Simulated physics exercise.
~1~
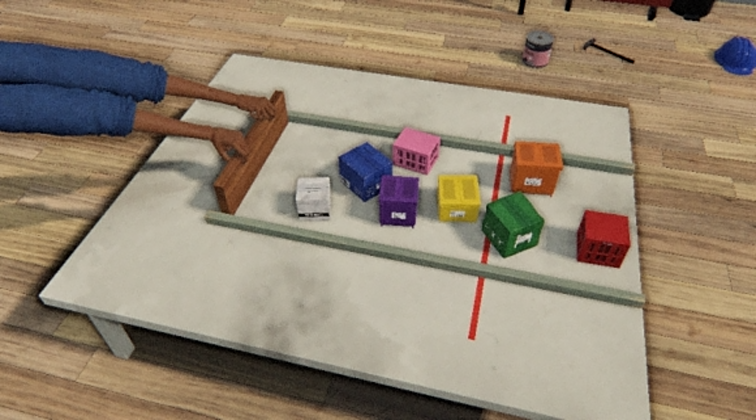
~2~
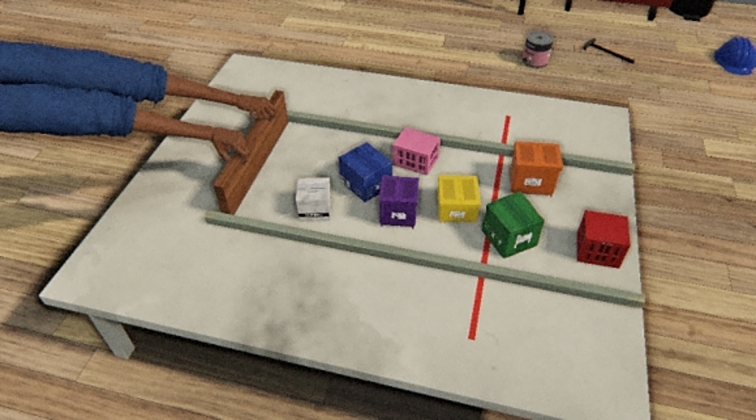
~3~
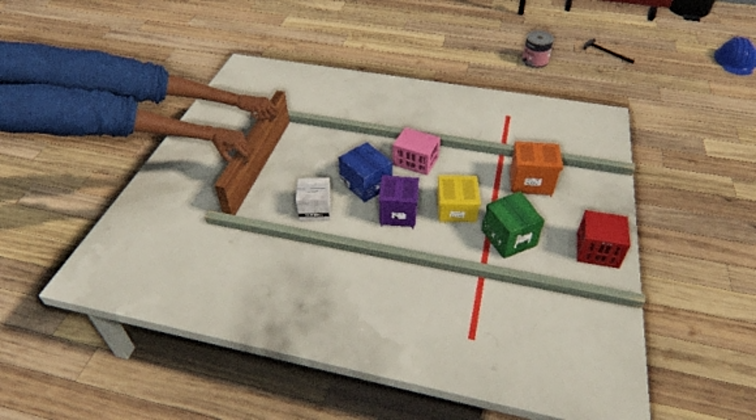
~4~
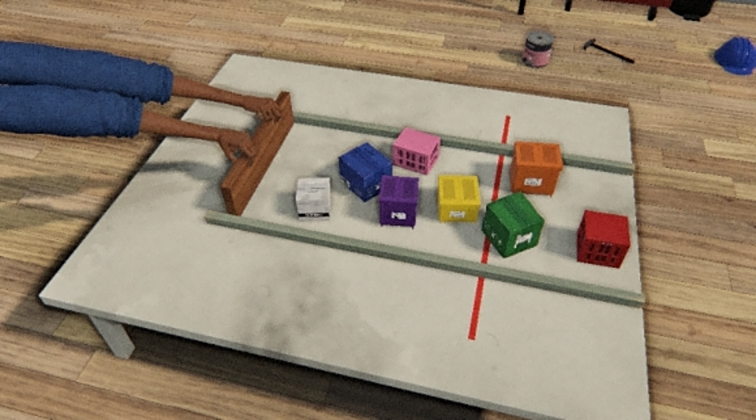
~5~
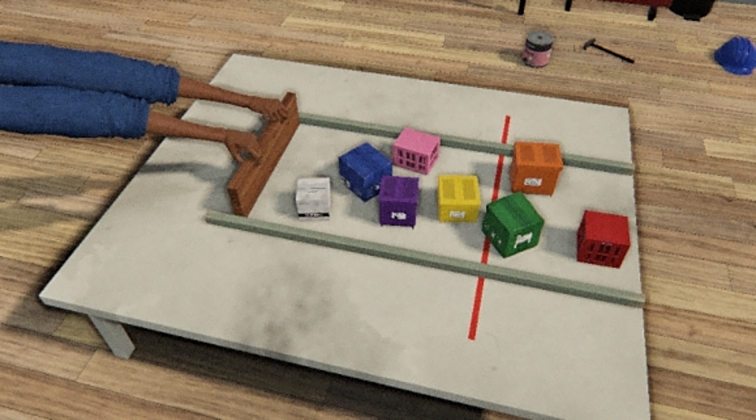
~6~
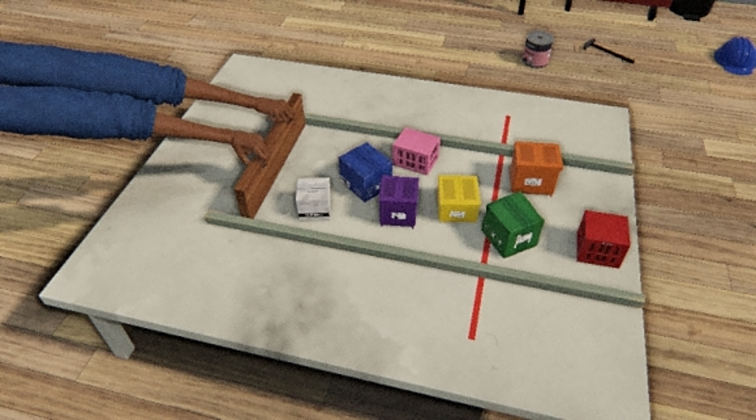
Two hands at the left hold a brown wooden plank upright and, after barely moving at first, slide it a short way right across a pale table, seen from above at an angle by a still camera. White, blue, purple, pink and yellow boxes sit between two rails left of a red line, with green at the line and orange and red rightward. None of the boxes moves.
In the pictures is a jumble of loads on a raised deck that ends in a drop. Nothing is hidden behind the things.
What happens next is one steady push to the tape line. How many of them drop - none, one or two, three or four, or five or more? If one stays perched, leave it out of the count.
The number sent down is nothing.
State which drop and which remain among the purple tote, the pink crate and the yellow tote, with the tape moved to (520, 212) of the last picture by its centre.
The purple tote keeps its place; the pink crate keeps its place; and the yellow tote keeps its place.
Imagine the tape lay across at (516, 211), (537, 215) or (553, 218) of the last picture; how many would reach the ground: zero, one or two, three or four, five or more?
Result per tape, in order - one to two / 1 or 2 / either one or two.
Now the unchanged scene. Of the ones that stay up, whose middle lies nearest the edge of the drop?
Red crate.
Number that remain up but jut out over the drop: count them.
The tally is 1.
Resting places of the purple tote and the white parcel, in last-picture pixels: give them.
Near (545, 229) and (506, 238).
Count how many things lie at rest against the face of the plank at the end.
3 end up touching it.
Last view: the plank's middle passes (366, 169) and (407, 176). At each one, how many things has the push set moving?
At the first spot 3, then 5.
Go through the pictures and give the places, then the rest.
The first frame shows red crate (602, 239); orange tote (534, 169); green parcel (512, 225); plank (255, 151); tape (493, 207).
The second frame shows orange tote (534, 169); plank (255, 151).
The third frame shows green parcel (512, 225); pink crate (416, 151).
The fourth frame shows red crate (602, 239); blue box (366, 172).
The fifth frame shows orange tote (534, 169); purple tote (399, 202).
The sixth frame shows red crate (602, 239); orange tote (534, 169); green parcel (512, 225); plank (274, 154); tape (493, 207).
A little later, none off yet; red crate at rest near (602, 239); orange tote at rest near (534, 169); green parcel at rest near (512, 225).
When it is over, the number that fall off is zero.
